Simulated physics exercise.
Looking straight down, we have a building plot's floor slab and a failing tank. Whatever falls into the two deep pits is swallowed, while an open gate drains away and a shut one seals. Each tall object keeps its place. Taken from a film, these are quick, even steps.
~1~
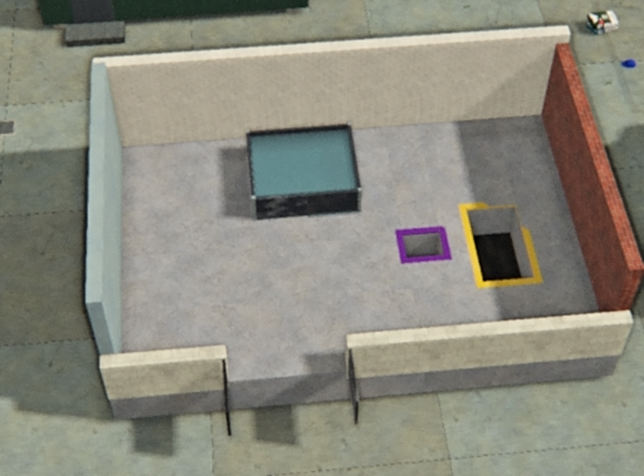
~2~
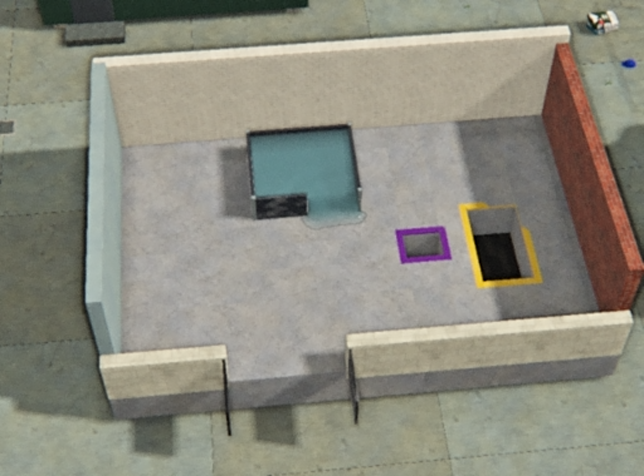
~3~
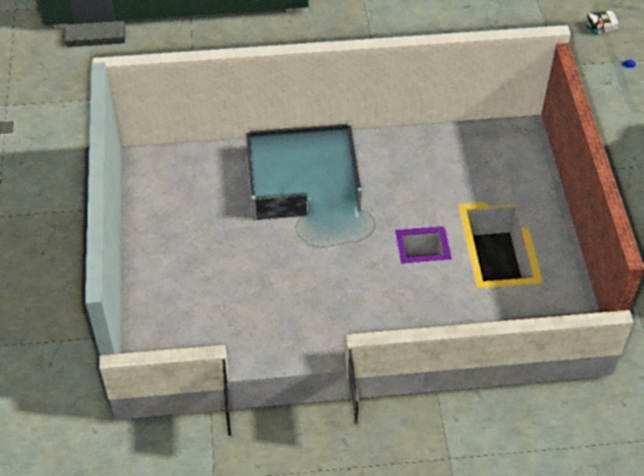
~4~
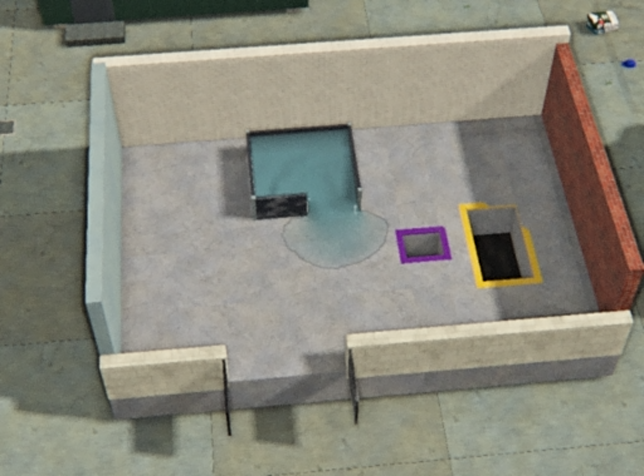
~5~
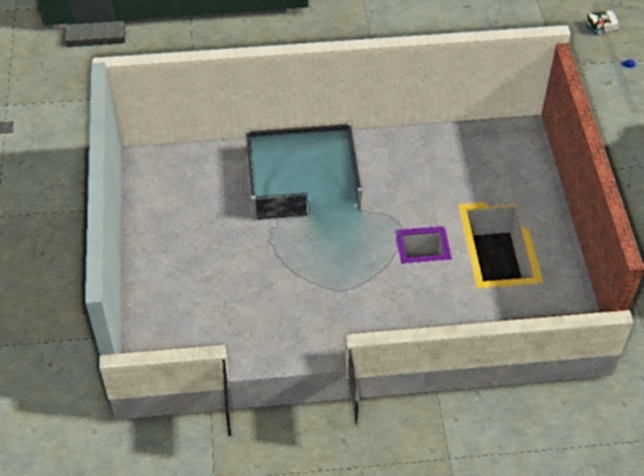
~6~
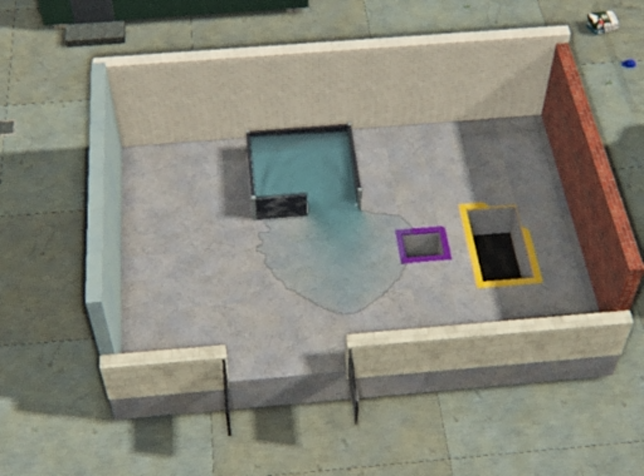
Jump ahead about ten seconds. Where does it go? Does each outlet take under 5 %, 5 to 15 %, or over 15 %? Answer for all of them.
Answer: The gate takes over 15 %; the purple pit takes 5 to 15 %; the yellow pit takes 5 to 15 %.
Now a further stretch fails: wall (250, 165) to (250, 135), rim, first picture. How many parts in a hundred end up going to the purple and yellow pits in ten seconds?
The purple pit takes 0 per cent and the yellow pit 0 per cent.
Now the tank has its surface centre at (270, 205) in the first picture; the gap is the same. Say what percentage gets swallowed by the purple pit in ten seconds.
The purple pit ends up with 0 per cent.
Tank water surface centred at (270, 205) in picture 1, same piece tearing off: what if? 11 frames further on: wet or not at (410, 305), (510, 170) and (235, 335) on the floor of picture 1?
Taking them as they were asked, they come out soaked, bone dry, soaked.
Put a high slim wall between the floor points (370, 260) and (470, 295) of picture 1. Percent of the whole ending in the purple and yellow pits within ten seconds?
I'd say purple collects roughly 20 % while yellow collects roughly 4 %.
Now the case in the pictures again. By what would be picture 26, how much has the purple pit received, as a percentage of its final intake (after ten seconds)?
About 60 per cent.
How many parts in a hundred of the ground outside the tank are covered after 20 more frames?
That works out at 35 %.
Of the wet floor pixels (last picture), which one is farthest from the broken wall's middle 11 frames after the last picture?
My pick would be pixel (522, 343).
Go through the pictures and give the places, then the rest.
In the first picture, the tank at (303, 163) is whole and still.
In the second picture, the front is at (362, 216), out from the gap at (332, 205).
In the third picture, water pours out at (332, 206) and has run to (316, 243).
In the fourth picture, water pours out at (332, 206) and has run to (326, 264).
In the fifth picture, the front is at (355, 283), out from the gap at (332, 206).
In the sixth picture, the front is at (352, 308), out from the gap at (332, 206).
A moment on, water covers 20 % of the floor; the gate 0 %, the purple pit 1 %, the yellow pit 0 %.
Next, water covers 30 % of the floor; the gate 4 %, the purple pit 3 %, the yellow pit 0 %.
Then, water covers 35 % of the floor; the gate 13 %, the purple pit 5 %, the yellow pit 0 %.
Later, water covers 45 % of the floor; the gate 23 %, the purple pit 6 %, the yellow pit 2 %.
In the end, water covers 55 % of the floor; the gate 30 %, the purple pit 8 %, the yellow pit 10 %.
